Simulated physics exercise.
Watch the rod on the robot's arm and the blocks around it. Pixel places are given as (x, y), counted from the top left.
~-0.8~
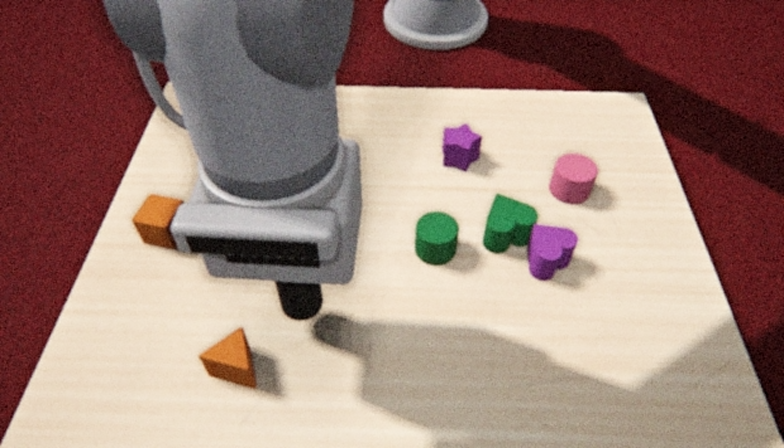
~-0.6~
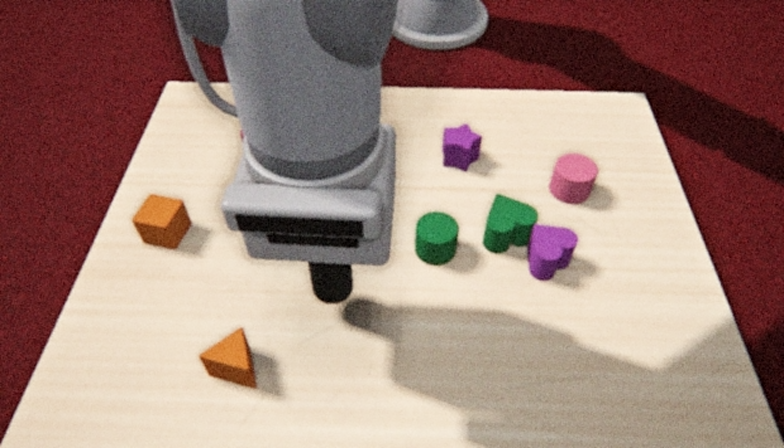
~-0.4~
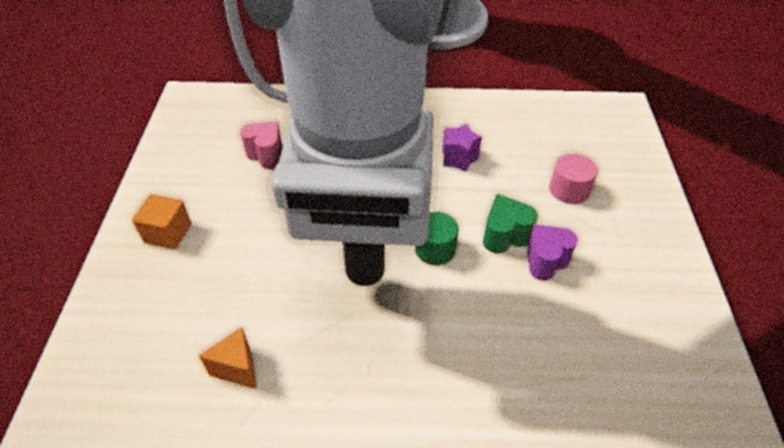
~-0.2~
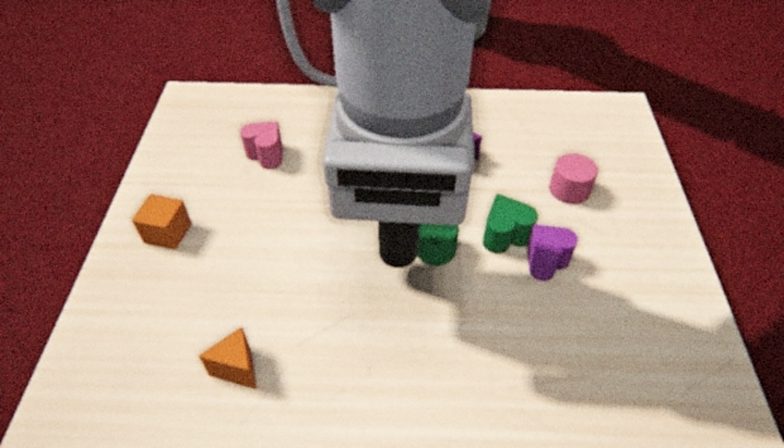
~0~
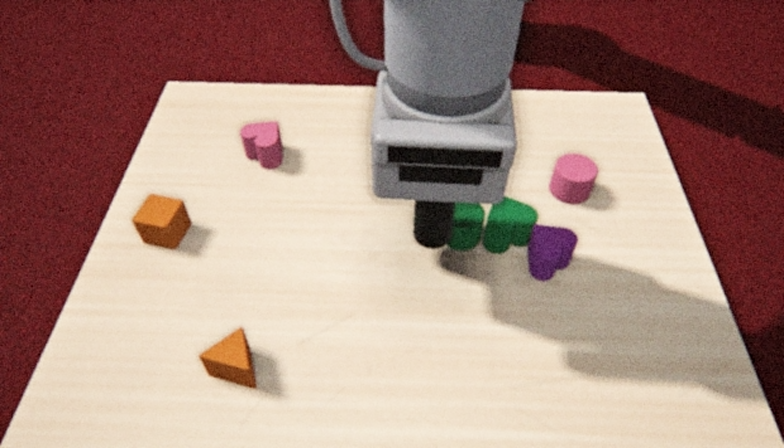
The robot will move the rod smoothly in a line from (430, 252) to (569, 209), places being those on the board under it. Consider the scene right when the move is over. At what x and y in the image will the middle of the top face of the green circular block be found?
I'd say the green circular block ends with its top centre at (518, 172).
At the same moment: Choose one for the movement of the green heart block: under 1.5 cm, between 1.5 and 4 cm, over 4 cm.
Range: Over 4 cm.
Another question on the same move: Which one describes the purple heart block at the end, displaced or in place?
That block stays in place.
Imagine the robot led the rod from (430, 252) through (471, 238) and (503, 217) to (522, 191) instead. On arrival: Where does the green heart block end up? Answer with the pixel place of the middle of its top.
The top centre is at (559, 202).
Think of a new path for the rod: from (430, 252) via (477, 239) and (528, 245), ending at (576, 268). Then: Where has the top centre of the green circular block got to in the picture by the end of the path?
Answer: (505, 187).
The first path, step by step. One third of the way, rod (482, 221); green circular block (496, 188); green heart block (528, 211), turned 15° clockwise.
Two thirds of the way, rod (530, 206); green circular block (516, 173); green heart block (578, 202), turned 30° clockwise.
At the end, rod (575, 192); green circular block (518, 172); green heart block (623, 201), turned 65° clockwise; purple heart block not moved; pink circular block (585, 160).
